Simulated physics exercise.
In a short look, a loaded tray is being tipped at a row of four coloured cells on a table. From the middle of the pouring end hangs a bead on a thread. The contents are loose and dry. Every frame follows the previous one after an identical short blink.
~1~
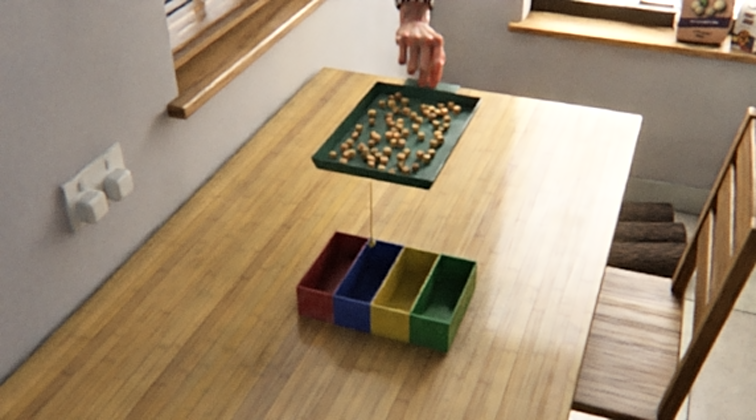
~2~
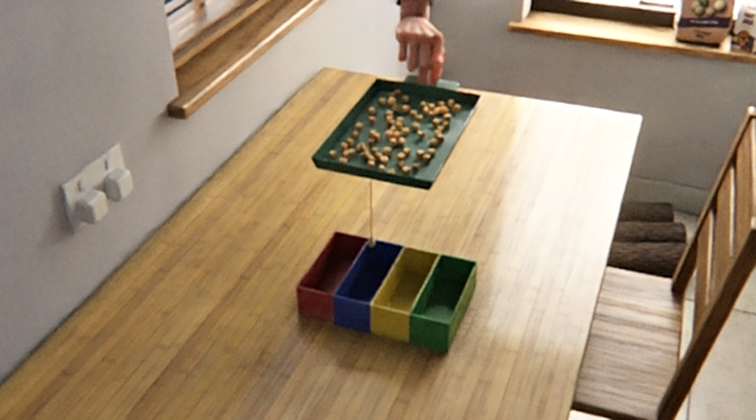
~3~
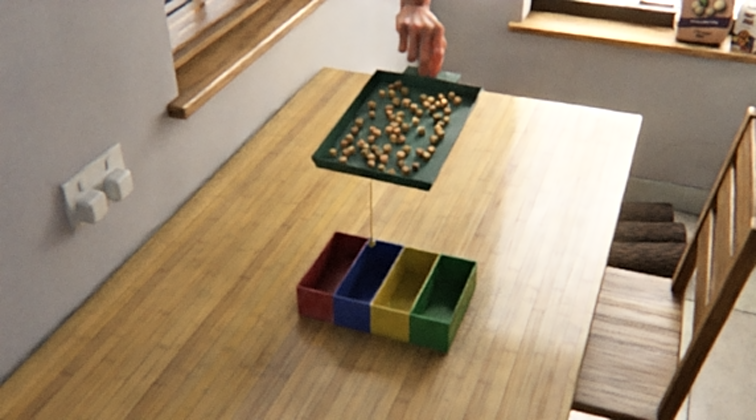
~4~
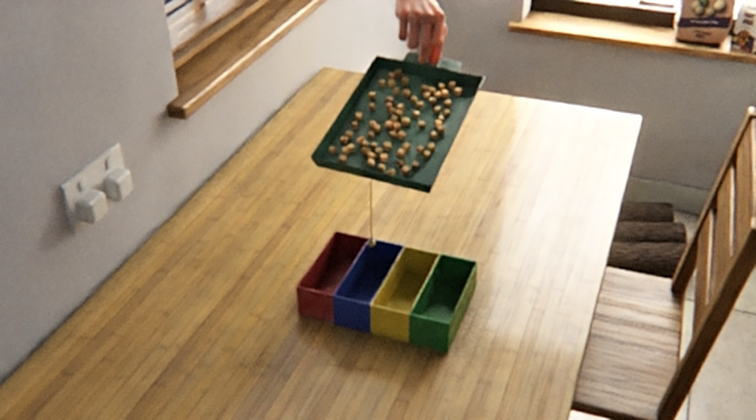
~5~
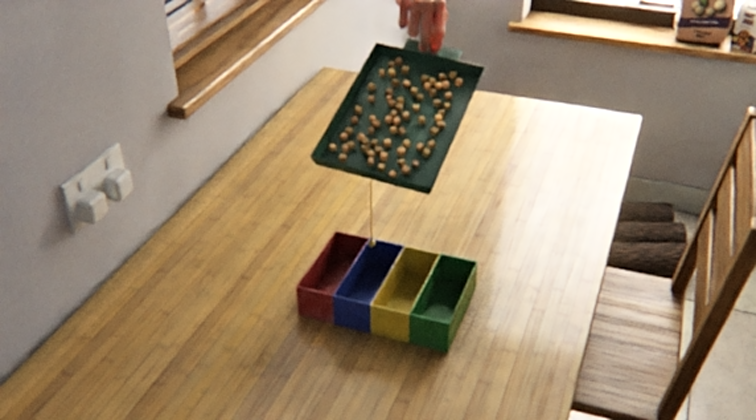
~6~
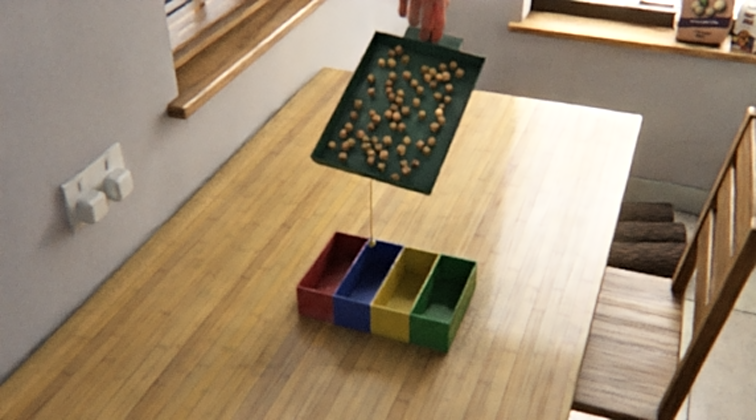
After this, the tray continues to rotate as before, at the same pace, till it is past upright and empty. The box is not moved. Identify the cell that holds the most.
The yellow cell holds the most.
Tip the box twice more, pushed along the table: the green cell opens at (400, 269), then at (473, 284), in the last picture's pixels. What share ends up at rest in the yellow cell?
Around 10 and around 50 per cent, in that order.
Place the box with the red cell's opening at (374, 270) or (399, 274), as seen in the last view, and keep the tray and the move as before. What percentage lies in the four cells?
You'd get about 90 per cent first and about 90 per cent second.
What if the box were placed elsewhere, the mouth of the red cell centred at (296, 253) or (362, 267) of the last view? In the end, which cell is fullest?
For the first spot I'd say the green one, and for the second spot the cell in blue.
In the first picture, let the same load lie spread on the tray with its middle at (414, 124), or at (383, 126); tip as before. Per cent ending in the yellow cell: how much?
60 and 50 per cent.
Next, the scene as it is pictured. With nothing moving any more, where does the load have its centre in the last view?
At about (397, 308).
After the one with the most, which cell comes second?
Behind the top one comes the cell in blue.
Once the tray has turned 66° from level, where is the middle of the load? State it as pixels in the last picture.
Somewhere about pixel (405, 169).
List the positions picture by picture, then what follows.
The first frame shows corners of the pouring end (316, 156) and (430, 178), level; middle of the load (397, 137), small wooden cubes; bead on its thread (372, 243); red cell (315, 302); blue cell (352, 311); yellow cell (390, 321); green cell (429, 330).
The second frame shows corners of the pouring end (316, 156) and (430, 178), level; middle of the load (397, 136).
The third frame shows corners of the pouring end (316, 156) and (430, 180), tipped barely, lowest at the right corner; middle of the load (397, 132).
The fourth frame shows corners of the pouring end (316, 155) and (430, 182), tipped a little, lowest at the right corner; middle of the load (397, 127).
The fifth frame shows corners of the pouring end (315, 155) and (429, 185), tipped clearly, lowest at the right corner; middle of the load (397, 121).
The sixth frame shows corners of the pouring end (315, 154) and (429, 187), tipped clearly, lowest at the right corner; middle of the load (397, 117), about a tenth on the move; red cell (315, 302); blue cell (352, 311); yellow cell (390, 321); green cell (429, 330).
Just after the last frame, tray tipped steeply; almost all on the tray; about a tenth falling or outside the box.
A moment on, tray tipped past a quarter turn; roughly two thirds on the tray; about a tenth in the yellow cell; about a tenth in the green cell; just a few in the blue cell; about a tenth falling or outside the box.
Further on, tray tipped past a quarter turn; roughly two thirds in the yellow cell; roughly a quarter in the blue cell; about a tenth in the green cell; just a few in the red cell; just a few falling or outside the box.
When it is over, tray tipped past a quarter turn; roughly two thirds in the yellow cell; roughly a quarter in the blue cell; about a tenth in the green cell; just a few in the red cell; just a few outside the box.
